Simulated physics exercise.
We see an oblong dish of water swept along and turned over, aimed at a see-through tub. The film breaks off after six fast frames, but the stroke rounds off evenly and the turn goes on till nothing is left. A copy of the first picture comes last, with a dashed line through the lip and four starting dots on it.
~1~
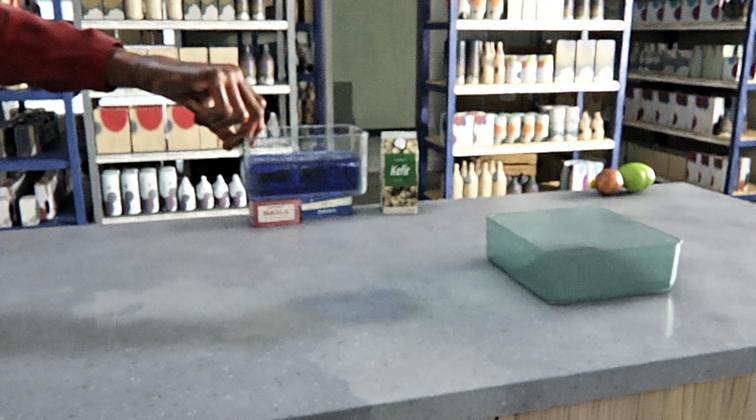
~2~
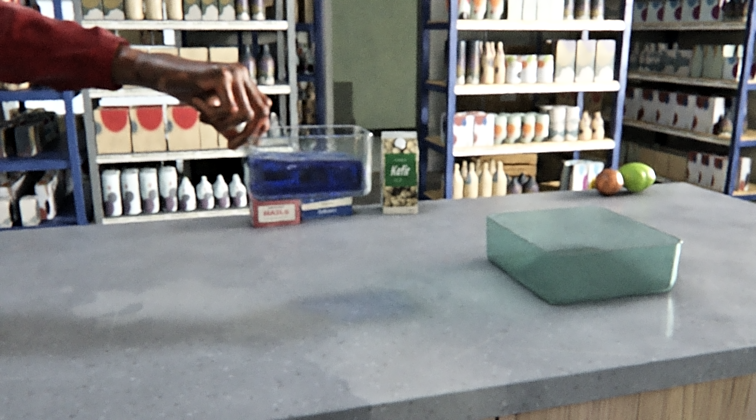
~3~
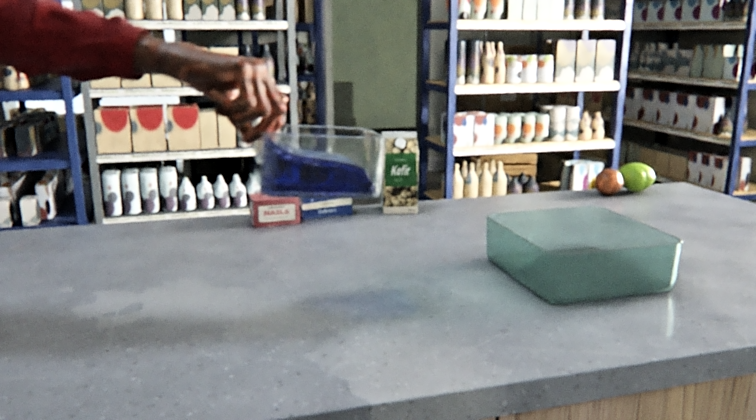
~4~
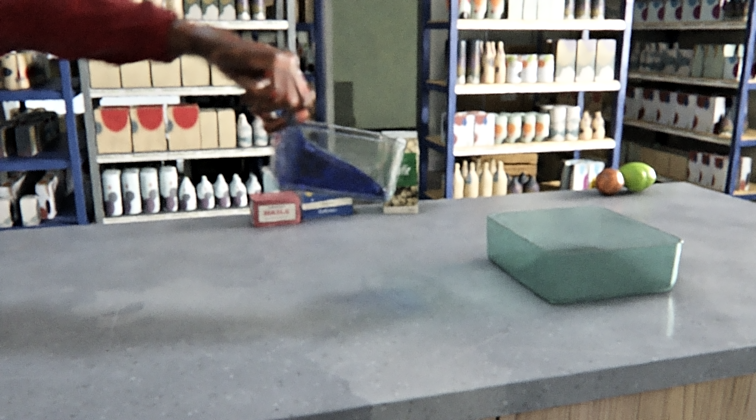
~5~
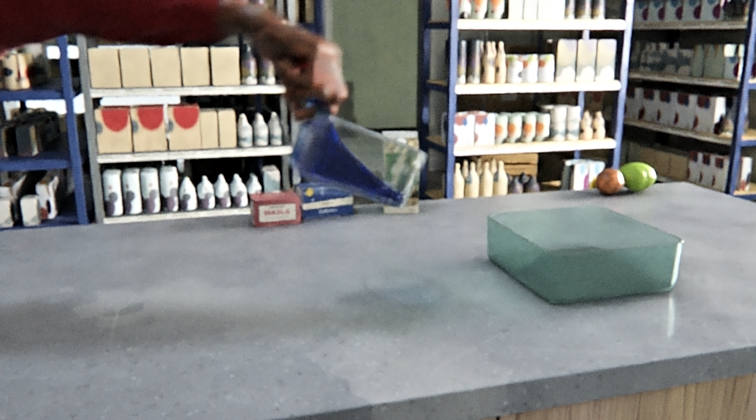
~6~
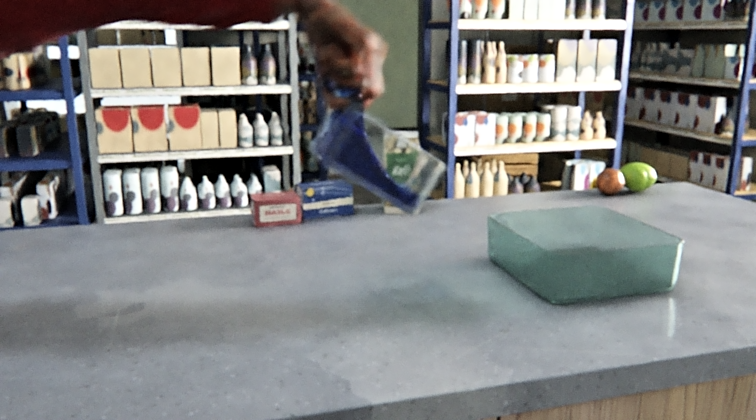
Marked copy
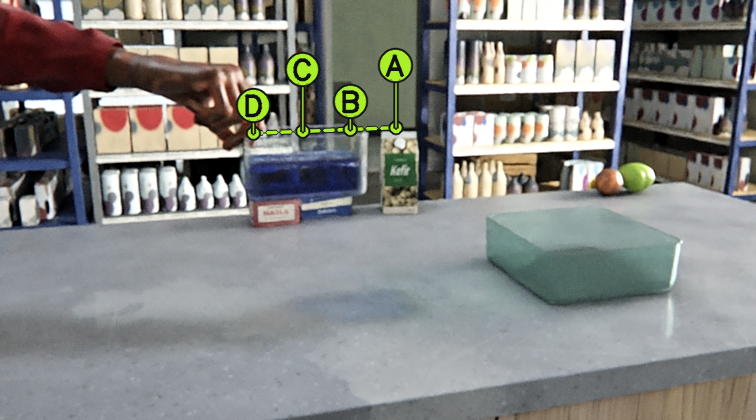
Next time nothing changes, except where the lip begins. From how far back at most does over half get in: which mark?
Take A.
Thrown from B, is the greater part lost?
Yes, it does.
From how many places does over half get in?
One.
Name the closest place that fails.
That would be B.
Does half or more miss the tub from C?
Yes, it does.
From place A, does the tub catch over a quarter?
Yes, it does.
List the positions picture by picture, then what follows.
Upright, lip at (358, 129); tub from (543, 303) to (670, 288); nothing has left yet, in the first frame.
Upright, lip at (362, 129); nothing has left yet, in the second frame.
Tipped about 5°, lip at (375, 133); nothing has left yet, in the third frame.
Tipped about 12°, lip at (394, 139); water is over the rim, down to (291, 121), in the fourth frame.
Tipped about 21°, lip at (415, 148); water is over the rim, down to (323, 114), in the fifth frame.
Tipped about 33°, lip at (435, 160); water is over the rim, down to (355, 107), in the sixth frame.
On the marked copy, A at (395, 127); B at (350, 129); C at (302, 131); D at (253, 133).
Choosing A, about 63 % lands in the tub, 19 % falls short and 18 % goes beside or beyond.
Choosing B, about 33 % lands in the tub, 60 % falls short and 7 % goes beside or beyond.
Choosing C, about 15 % lands in the tub, 80 % falls short and 5 % goes beside or beyond.
Choosing D, about 5 % lands in the tub, 92 % falls short and 3 % goes beside or beyond.
